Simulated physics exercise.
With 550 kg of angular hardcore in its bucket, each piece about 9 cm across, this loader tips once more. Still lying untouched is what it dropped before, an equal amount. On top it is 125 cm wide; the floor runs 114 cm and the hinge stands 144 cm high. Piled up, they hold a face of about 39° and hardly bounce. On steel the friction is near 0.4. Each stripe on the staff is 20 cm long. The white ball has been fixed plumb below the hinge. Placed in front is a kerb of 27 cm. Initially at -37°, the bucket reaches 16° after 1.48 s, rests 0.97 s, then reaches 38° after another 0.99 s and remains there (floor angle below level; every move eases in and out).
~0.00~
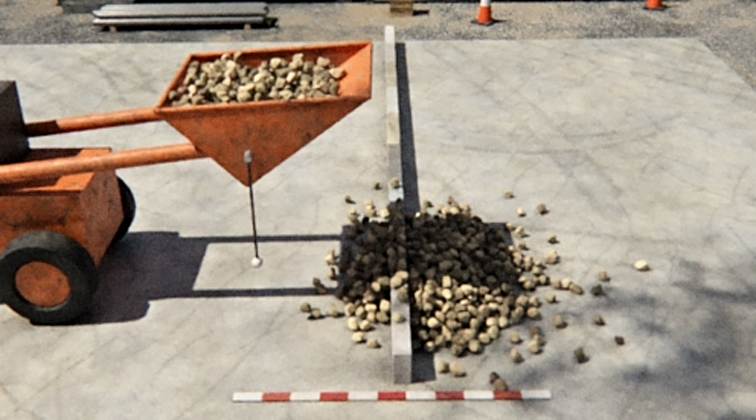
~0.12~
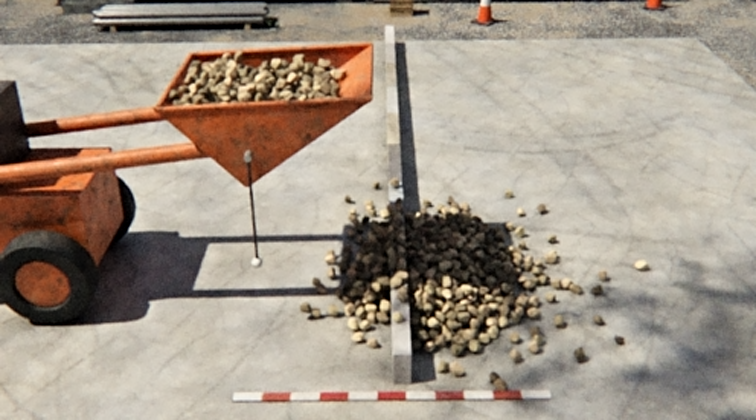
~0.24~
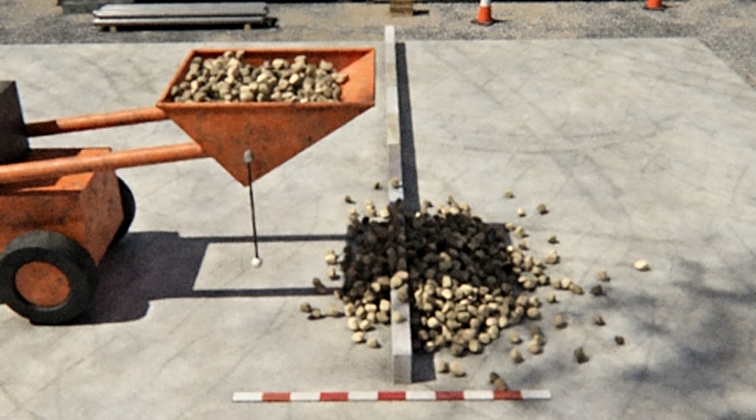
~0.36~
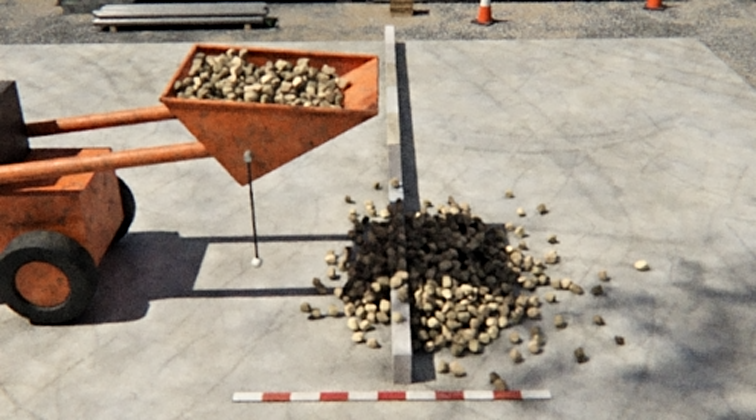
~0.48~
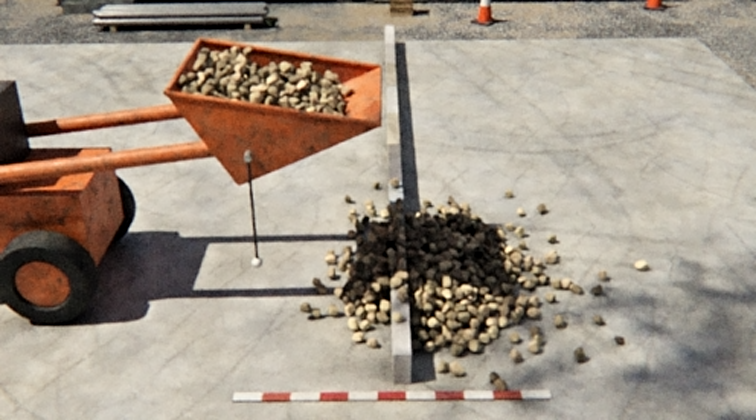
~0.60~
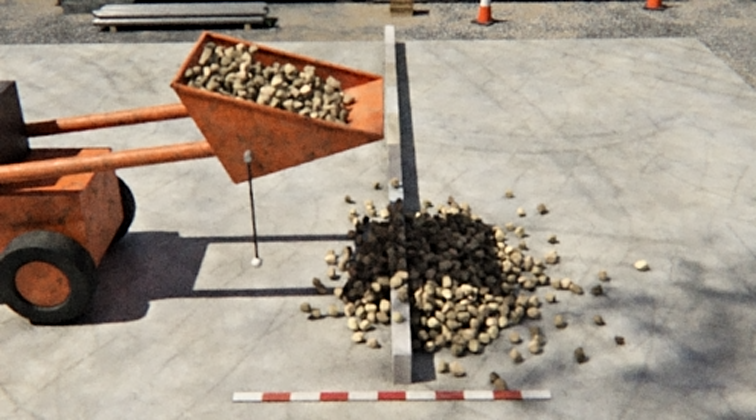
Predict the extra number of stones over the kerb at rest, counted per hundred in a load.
About 24 more per hundred stones.
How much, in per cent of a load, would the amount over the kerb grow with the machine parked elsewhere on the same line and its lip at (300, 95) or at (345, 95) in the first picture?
Around 0 and 5 percent respectively.
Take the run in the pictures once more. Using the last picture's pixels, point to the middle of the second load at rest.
They end up centred around (375, 254).
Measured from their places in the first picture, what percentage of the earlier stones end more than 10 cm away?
Roughly 5 % of them.
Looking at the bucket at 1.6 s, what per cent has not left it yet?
It keeps some 100 percent of its load.
After 1.1 s the floor is at 8°; in per cent of one load, 100 in the bucket, 24 on this side of the kerb, 76 over the kerb; the foremost stones are at (592, 281).
After 1.6 s the floor is at 16°; in per cent of one load, 100 in the bucket, 24 on this side of the kerb, 76 over the kerb; the foremost stones are at (592, 281).
After 3.9 s the floor is at 38°; in per cent of one load, 10 in the bucket, 95 on this side of the kerb, 95 over the kerb; the foremost stones are at (592, 281).
After 6.8 s the floor is at 38°; in per cent of one load, 0 in the bucket, 99 on this side of the kerb, 101 over the kerb; the foremost stones are at (592, 281). Net gain over the kerb, 24.
